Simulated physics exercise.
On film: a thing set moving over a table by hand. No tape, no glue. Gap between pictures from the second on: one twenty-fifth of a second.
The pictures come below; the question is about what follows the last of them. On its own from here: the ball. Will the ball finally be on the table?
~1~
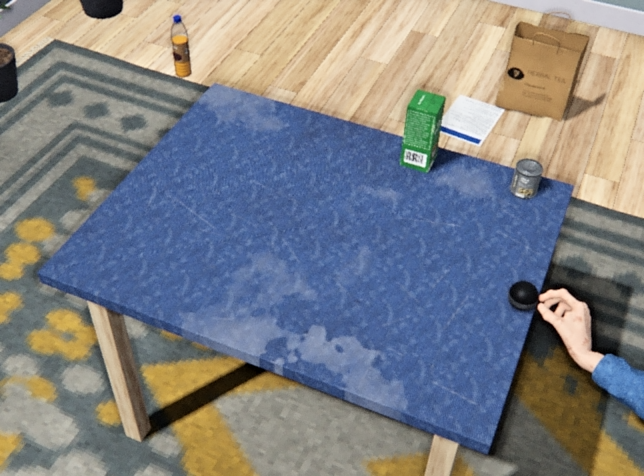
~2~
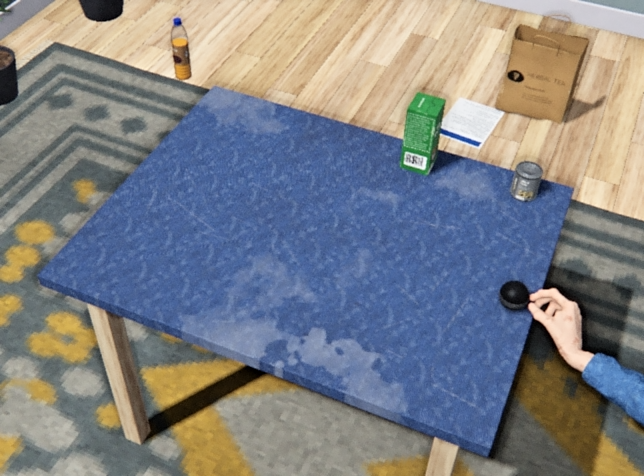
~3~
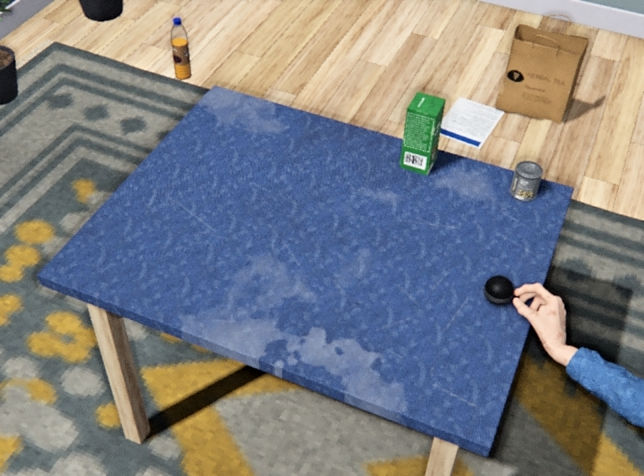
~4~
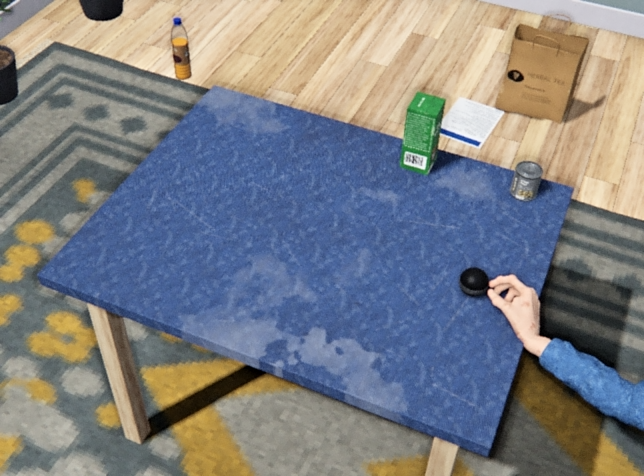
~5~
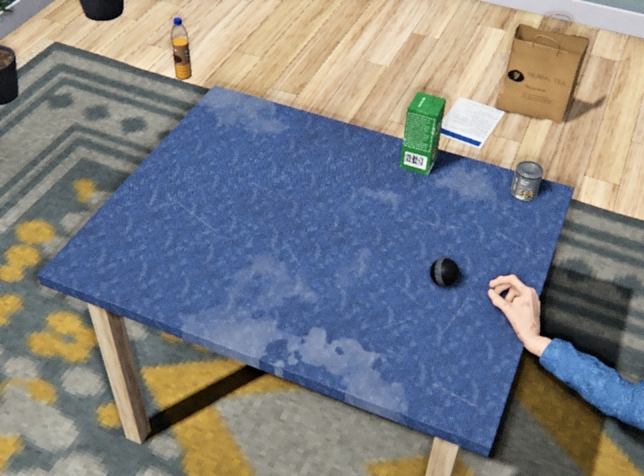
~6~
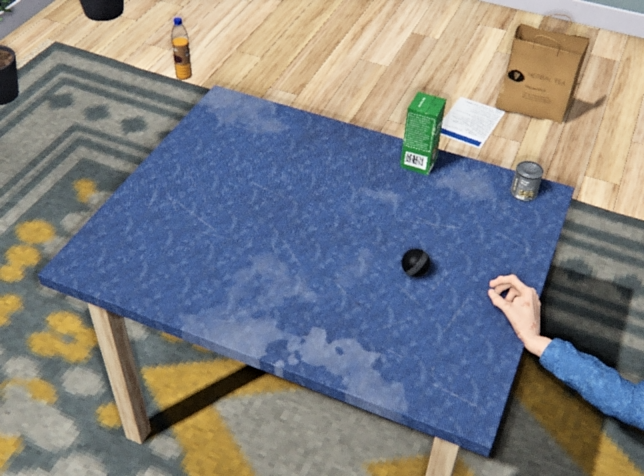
No, it ends off the table.
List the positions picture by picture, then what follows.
In the first picture, under the hand; black ball (523, 296).
In the second picture, under the hand; black ball (514, 295).
In the third picture, under the hand; black ball (499, 290).
In the fourth picture, black ball (474, 282).
In the fifth picture, black ball (444, 272) shifted about its own width.
In the sixth picture, black ball (416, 263) shifted well along.
Then, 0.30 s on from there, black ball shifted well along near (224, 200).
Then, 0.70 s on from there, black ball now off the table.
Then, 1.10 s on from there, things are still on the move.
In the end, off the table, black ball.
